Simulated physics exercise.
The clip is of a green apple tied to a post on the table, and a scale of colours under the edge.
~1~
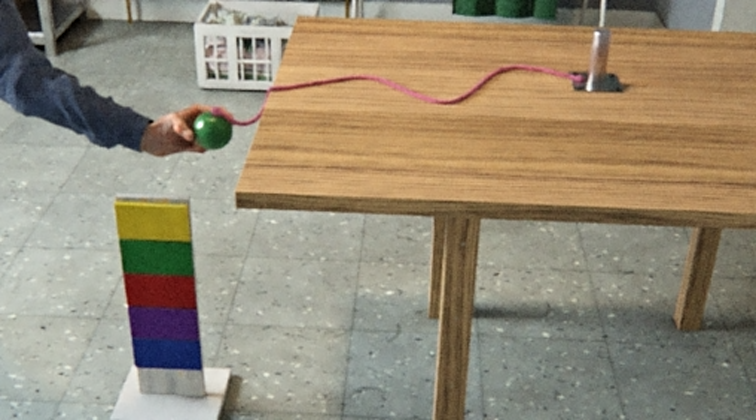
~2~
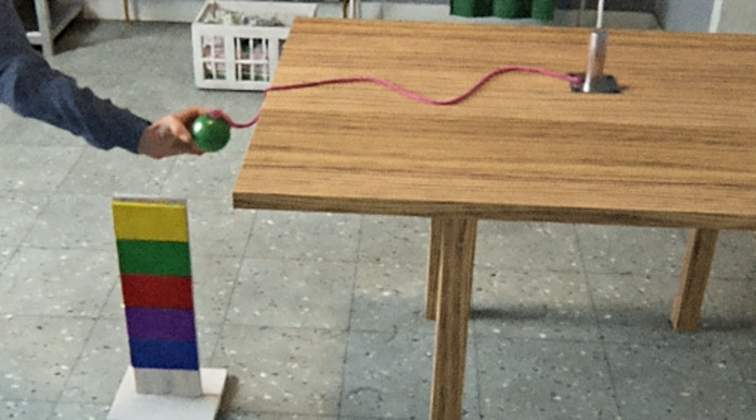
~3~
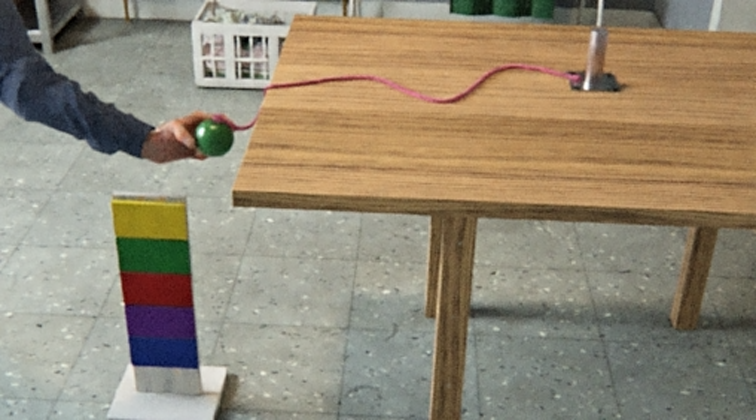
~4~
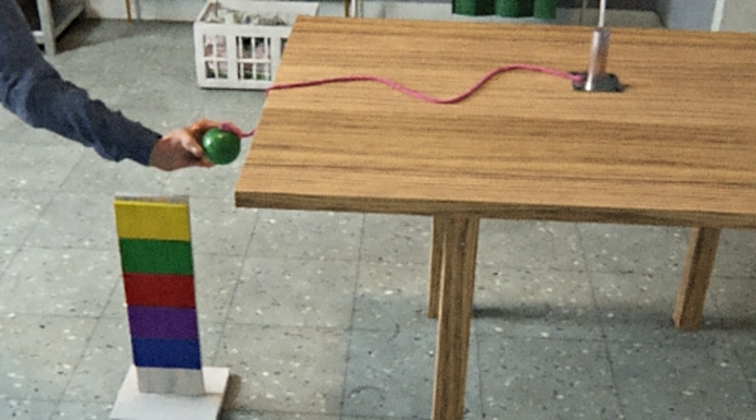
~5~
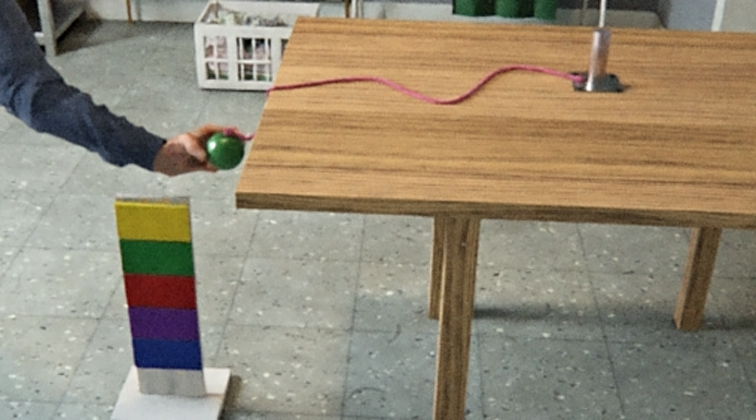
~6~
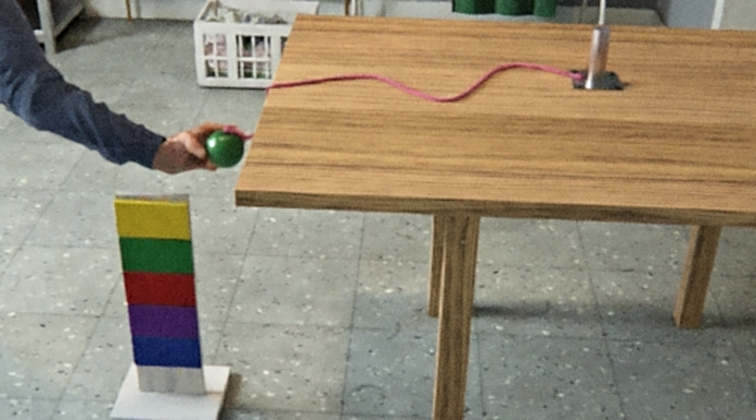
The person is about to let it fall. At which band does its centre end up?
The cord holds its middle at green.
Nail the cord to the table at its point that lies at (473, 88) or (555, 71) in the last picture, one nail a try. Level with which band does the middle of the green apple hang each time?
In that order: Yellow; green.
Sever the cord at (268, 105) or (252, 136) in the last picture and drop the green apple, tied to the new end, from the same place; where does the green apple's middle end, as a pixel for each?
About (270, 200) and (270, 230).
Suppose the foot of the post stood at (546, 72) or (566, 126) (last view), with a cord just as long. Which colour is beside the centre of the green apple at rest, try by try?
One after the other, red; red.
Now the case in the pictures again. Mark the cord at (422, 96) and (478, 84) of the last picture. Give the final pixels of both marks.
Near (360, 77) and (442, 78).
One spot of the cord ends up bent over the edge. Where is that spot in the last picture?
Near (349, 77).
Soon after, apple near (287, 250); level with green.
After that, apple near (272, 233); level with green.
In the end, apple near (276, 240); level with green. At green.
